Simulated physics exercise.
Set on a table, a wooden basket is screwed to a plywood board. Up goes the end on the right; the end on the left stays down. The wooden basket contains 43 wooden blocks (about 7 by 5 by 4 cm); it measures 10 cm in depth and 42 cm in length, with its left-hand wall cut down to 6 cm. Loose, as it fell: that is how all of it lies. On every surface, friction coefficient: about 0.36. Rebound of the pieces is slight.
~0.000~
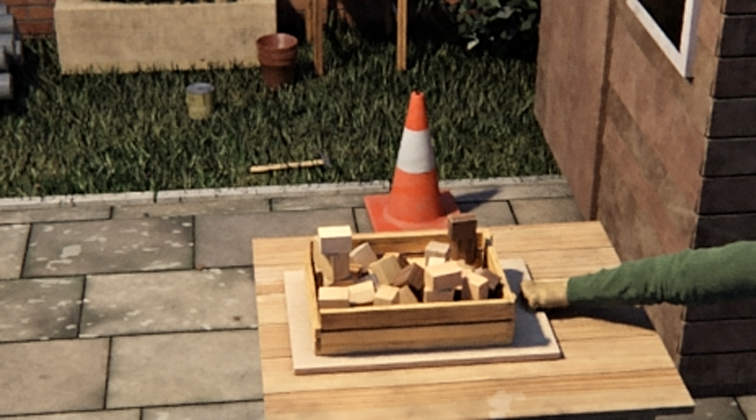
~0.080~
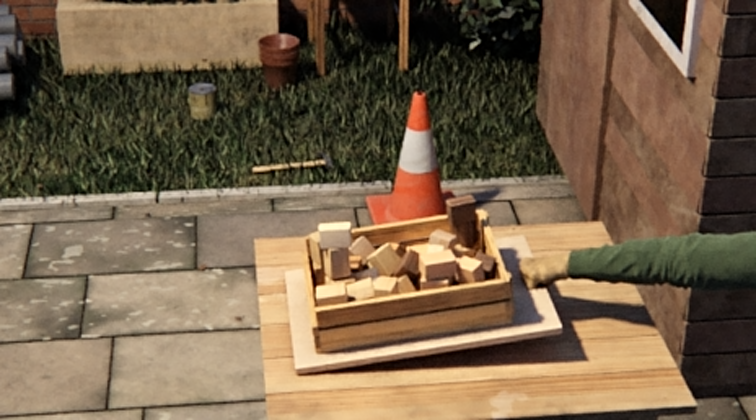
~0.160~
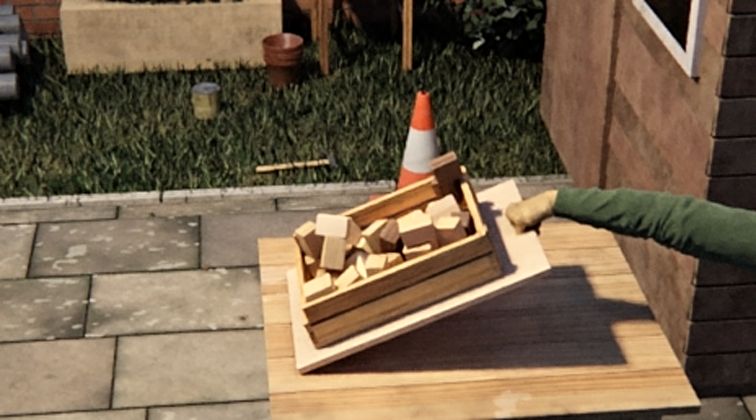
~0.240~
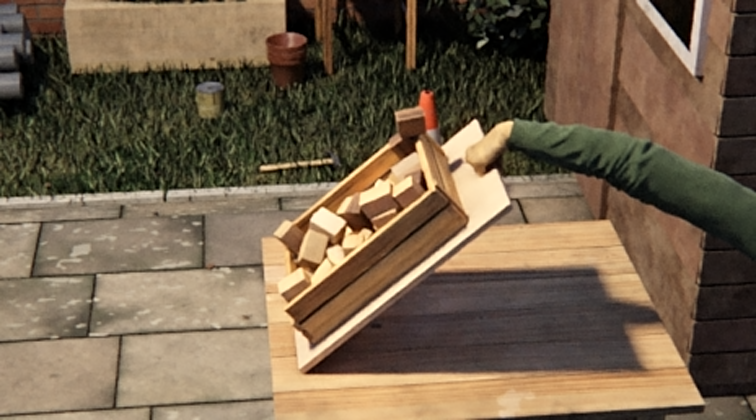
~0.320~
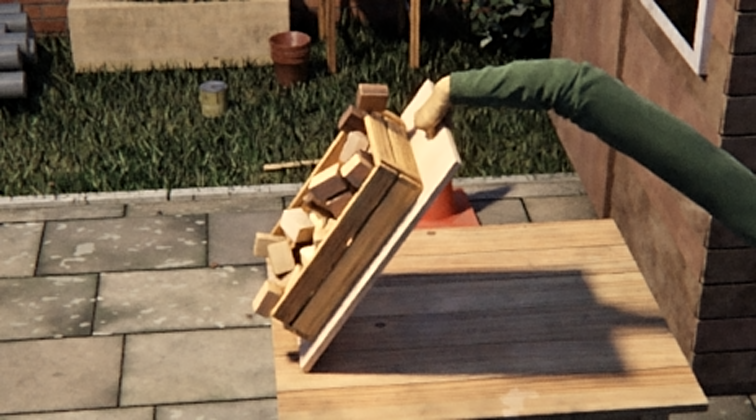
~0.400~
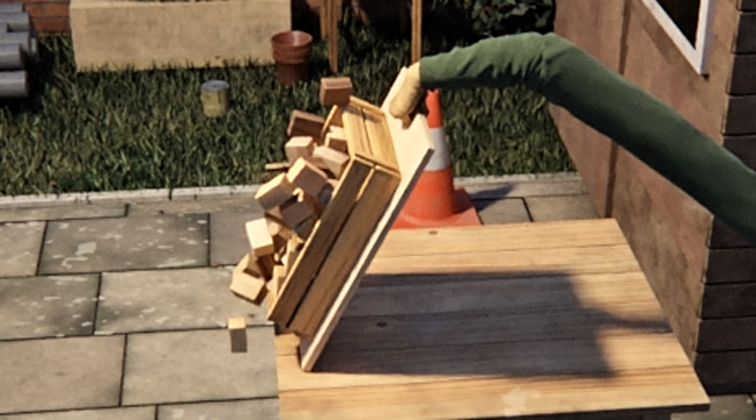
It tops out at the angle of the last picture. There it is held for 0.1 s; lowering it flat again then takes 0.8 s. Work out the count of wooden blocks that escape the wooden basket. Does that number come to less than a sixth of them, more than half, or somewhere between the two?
My bet is the number getting out will be above one half of the total.
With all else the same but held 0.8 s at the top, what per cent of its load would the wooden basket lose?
In that case the wooden basket sheds 80 percent of its load.
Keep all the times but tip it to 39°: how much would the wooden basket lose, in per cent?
Then it's 30 per cent for the wooden basket.
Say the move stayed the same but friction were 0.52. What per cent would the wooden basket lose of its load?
Wooden basket 80 per cent.
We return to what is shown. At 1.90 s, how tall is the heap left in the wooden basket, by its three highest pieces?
Roughly 6 cm.
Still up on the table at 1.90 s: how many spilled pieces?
The count is about 0.
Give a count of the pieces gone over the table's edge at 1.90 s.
The total is close to 35.
After 0.64 s, tilt 58°; 27 of 43 out of the wooden basket.
After 0.94 s, tilt 27°; 31 of 43 out of the wooden basket.
After 1.36 s, tilt 0°; 33 of 43 out of the wooden basket.
Outcome (at 1.90 s), 33 of 43 out of the wooden basket. Asked share, 33 of 43, 77 per cent.
